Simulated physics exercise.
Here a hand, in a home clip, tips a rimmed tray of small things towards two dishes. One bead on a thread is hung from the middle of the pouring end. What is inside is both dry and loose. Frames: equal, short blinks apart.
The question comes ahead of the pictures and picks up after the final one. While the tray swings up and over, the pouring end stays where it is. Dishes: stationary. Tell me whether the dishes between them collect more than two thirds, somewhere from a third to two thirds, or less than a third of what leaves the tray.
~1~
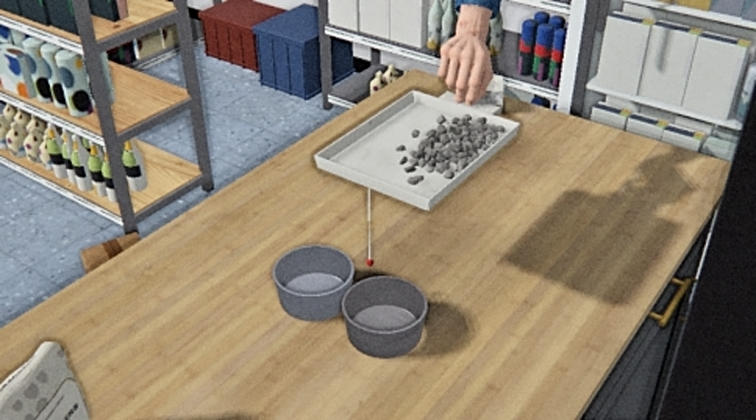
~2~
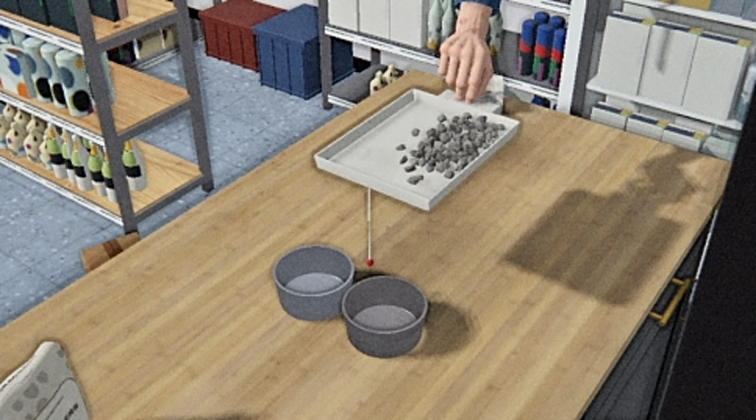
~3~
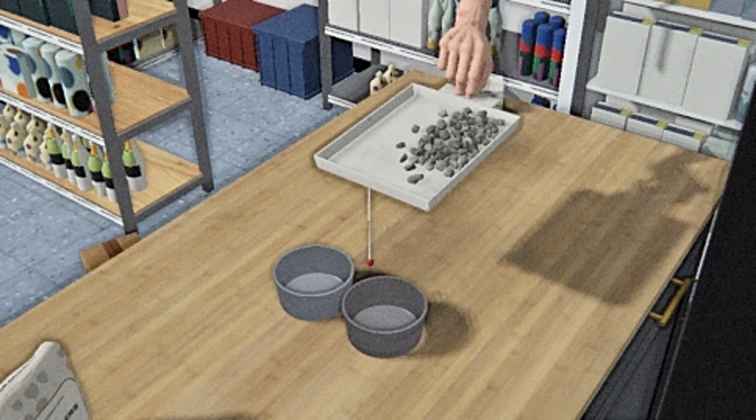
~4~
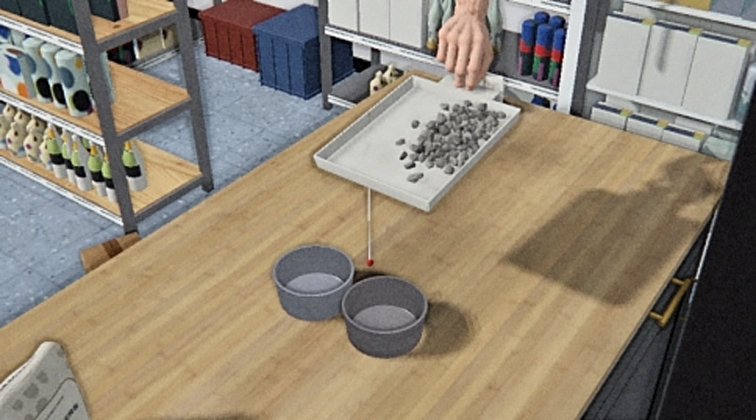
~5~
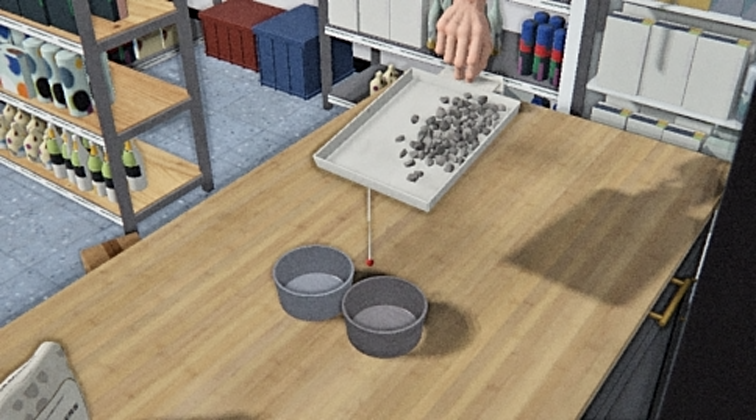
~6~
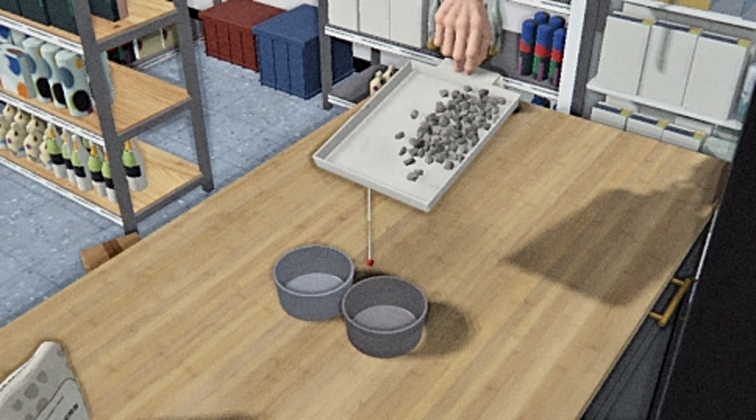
Between them they collect more than two thirds.
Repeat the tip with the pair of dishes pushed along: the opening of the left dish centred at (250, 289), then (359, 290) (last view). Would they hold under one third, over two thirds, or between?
Run 1 - under a third; run 2 - above two thirds.
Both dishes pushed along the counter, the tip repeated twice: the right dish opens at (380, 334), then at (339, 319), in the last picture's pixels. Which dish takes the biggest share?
Well, the first time it's the one placed on the right, and the second time it's the one placed on the right.
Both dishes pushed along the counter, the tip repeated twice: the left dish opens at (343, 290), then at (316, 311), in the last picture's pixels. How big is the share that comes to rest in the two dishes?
80% for the first placement, 30% for the second.
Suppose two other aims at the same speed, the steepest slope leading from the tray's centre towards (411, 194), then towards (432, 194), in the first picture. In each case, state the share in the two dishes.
The first try gives close to 60 percent; the next gives 40 percent.
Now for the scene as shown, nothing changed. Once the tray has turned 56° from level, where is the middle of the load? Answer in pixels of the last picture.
In the last view, the load is centred near (397, 178).
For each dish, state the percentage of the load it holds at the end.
Left dish around 10 percent; right dish around 90 percent.
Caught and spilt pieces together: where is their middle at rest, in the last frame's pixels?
About (381, 328).
Just after the last frame, tray tipped steeply; almost all on the tray; just a few in the air.
A moment on, tray tipped right over; roughly half on the tray; roughly a quarter in the right dish; just a few outside both; about a tenth in the air.
Further on, tray tipped past a quarter turn; the larger part in the right dish; about a tenth in the left dish; about a tenth outside both.
When it is over, tray tipped past a quarter turn; the larger part in the right dish; about a tenth in the left dish; about a tenth outside both.
